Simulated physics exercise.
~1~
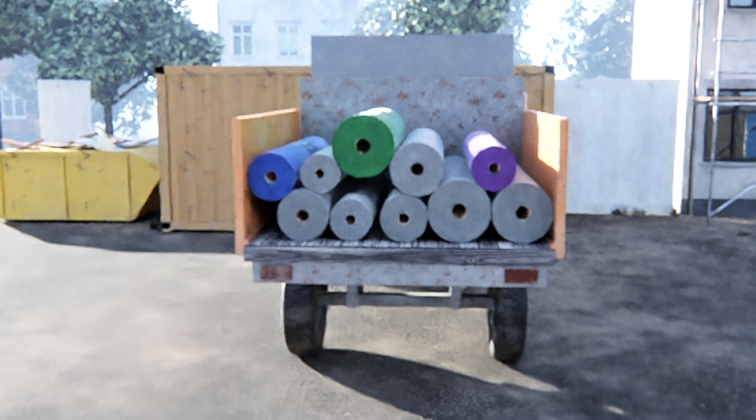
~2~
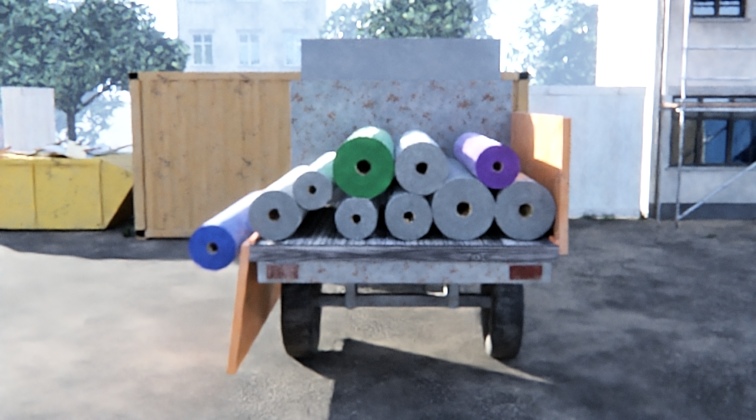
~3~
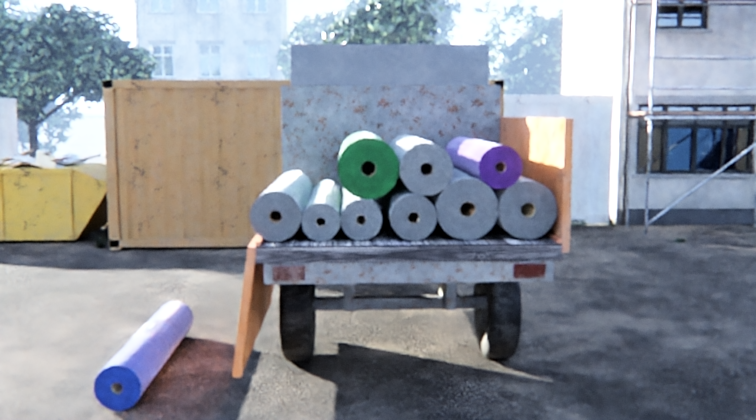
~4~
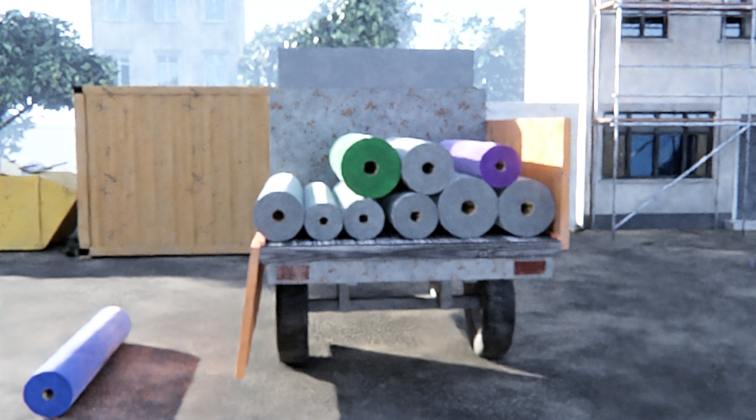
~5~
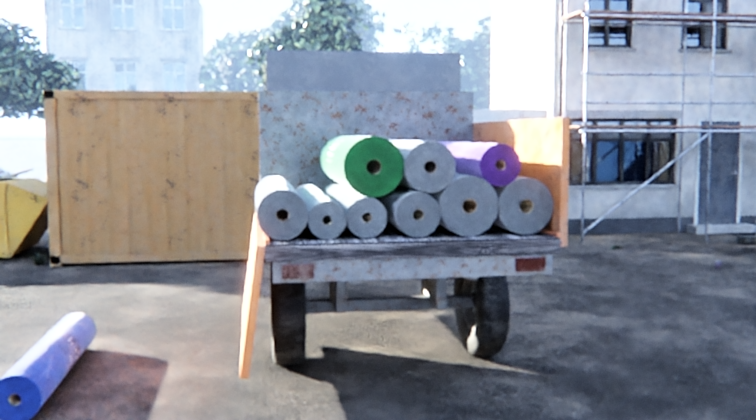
A blue roll slid off the left edge of a parked flatbed's deck as the orange board on that side swung down, and it dropped and rolled away to the left, while the green, purple and grey rolls stayed piled on the truck.
